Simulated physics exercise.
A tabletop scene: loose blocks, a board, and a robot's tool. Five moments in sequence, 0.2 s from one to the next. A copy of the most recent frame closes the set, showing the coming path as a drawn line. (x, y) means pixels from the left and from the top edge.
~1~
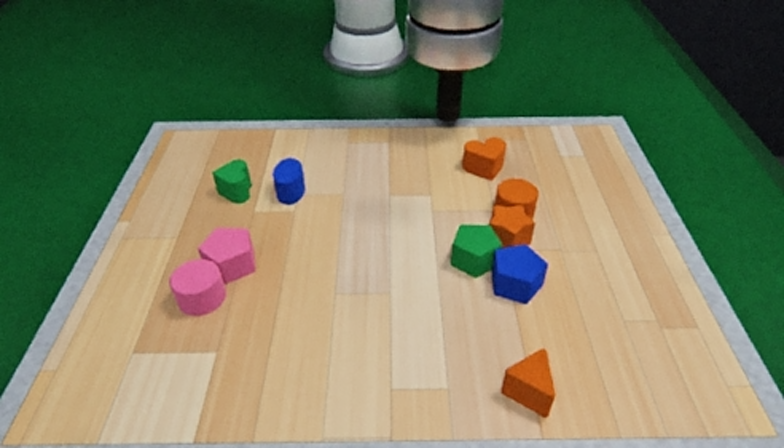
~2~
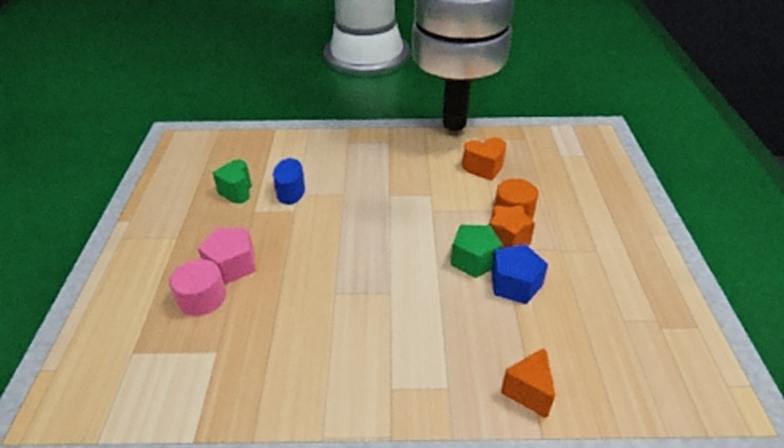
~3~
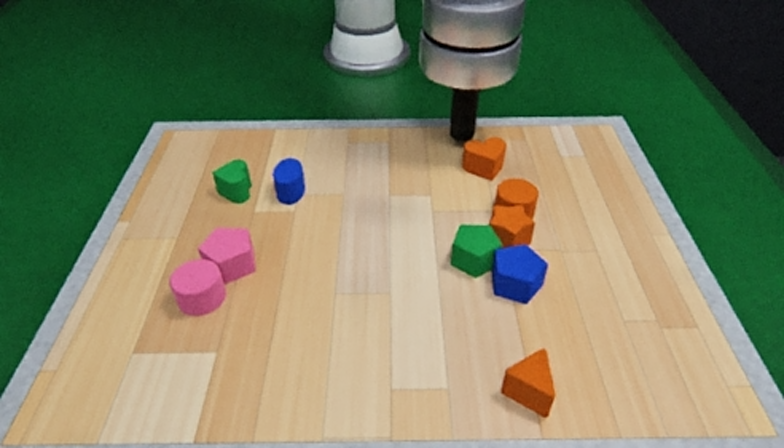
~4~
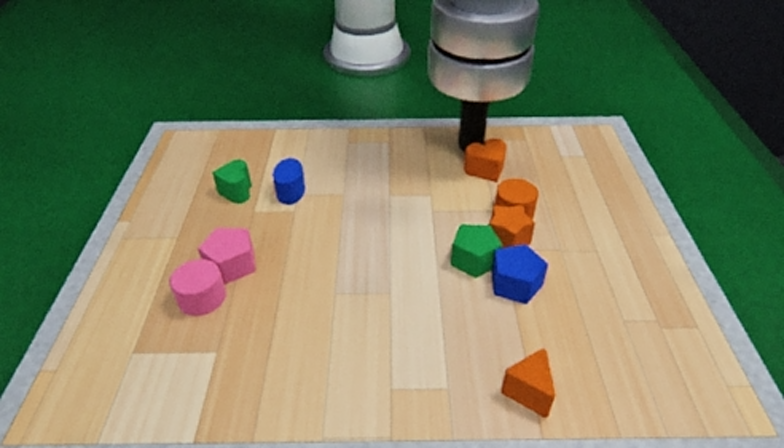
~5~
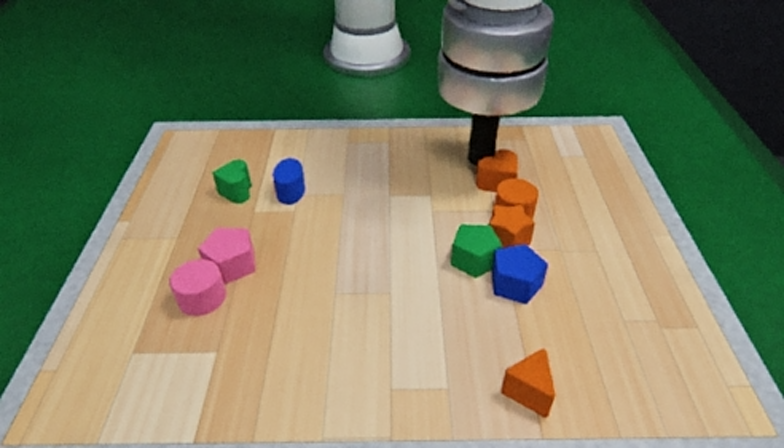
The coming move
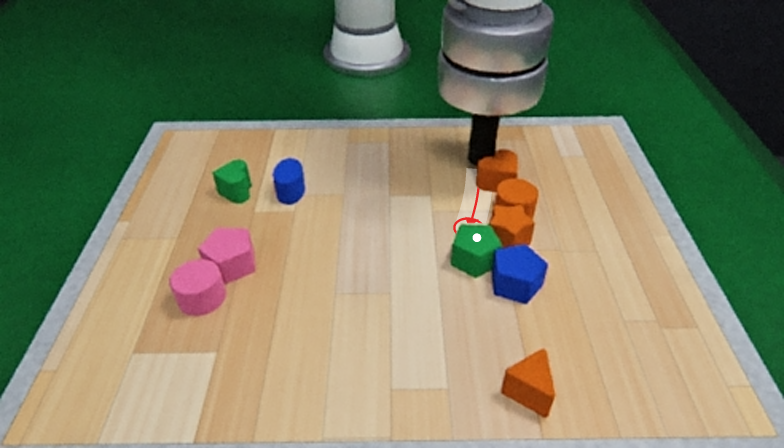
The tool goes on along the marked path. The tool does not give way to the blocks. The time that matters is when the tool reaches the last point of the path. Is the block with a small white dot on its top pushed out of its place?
I believe not.
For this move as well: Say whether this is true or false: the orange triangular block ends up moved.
False.
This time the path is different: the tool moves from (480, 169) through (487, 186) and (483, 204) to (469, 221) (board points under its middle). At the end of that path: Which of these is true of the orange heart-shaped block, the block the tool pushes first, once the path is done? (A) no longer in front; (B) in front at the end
A.
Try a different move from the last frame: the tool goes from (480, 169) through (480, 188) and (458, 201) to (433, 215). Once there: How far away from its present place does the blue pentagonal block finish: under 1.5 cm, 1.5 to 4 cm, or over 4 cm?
The best fit is under 1.5 cm.
Drawn move, from (480, 169) by way of (479, 188) and (475, 207) to (469, 228); the dot is on the green pentagonal block.
The first path, step by step. One third of the way, tool at (480, 179); orange heart-shaped block at (509, 170), turned 40° anticlockwise; orange round block at (526, 194).
Two thirds of the way, tool at (476, 198); orange heart-shaped block at (510, 170), turned 50° anticlockwise; orange star at (512, 219); orange round block at (528, 195).
At the end, tool at (470, 219); green pentagonal block still; orange heart-shaped block at (510, 170), turned 50° anticlockwise; orange star at (512, 219); orange round block at (528, 195); orange triangular block still.
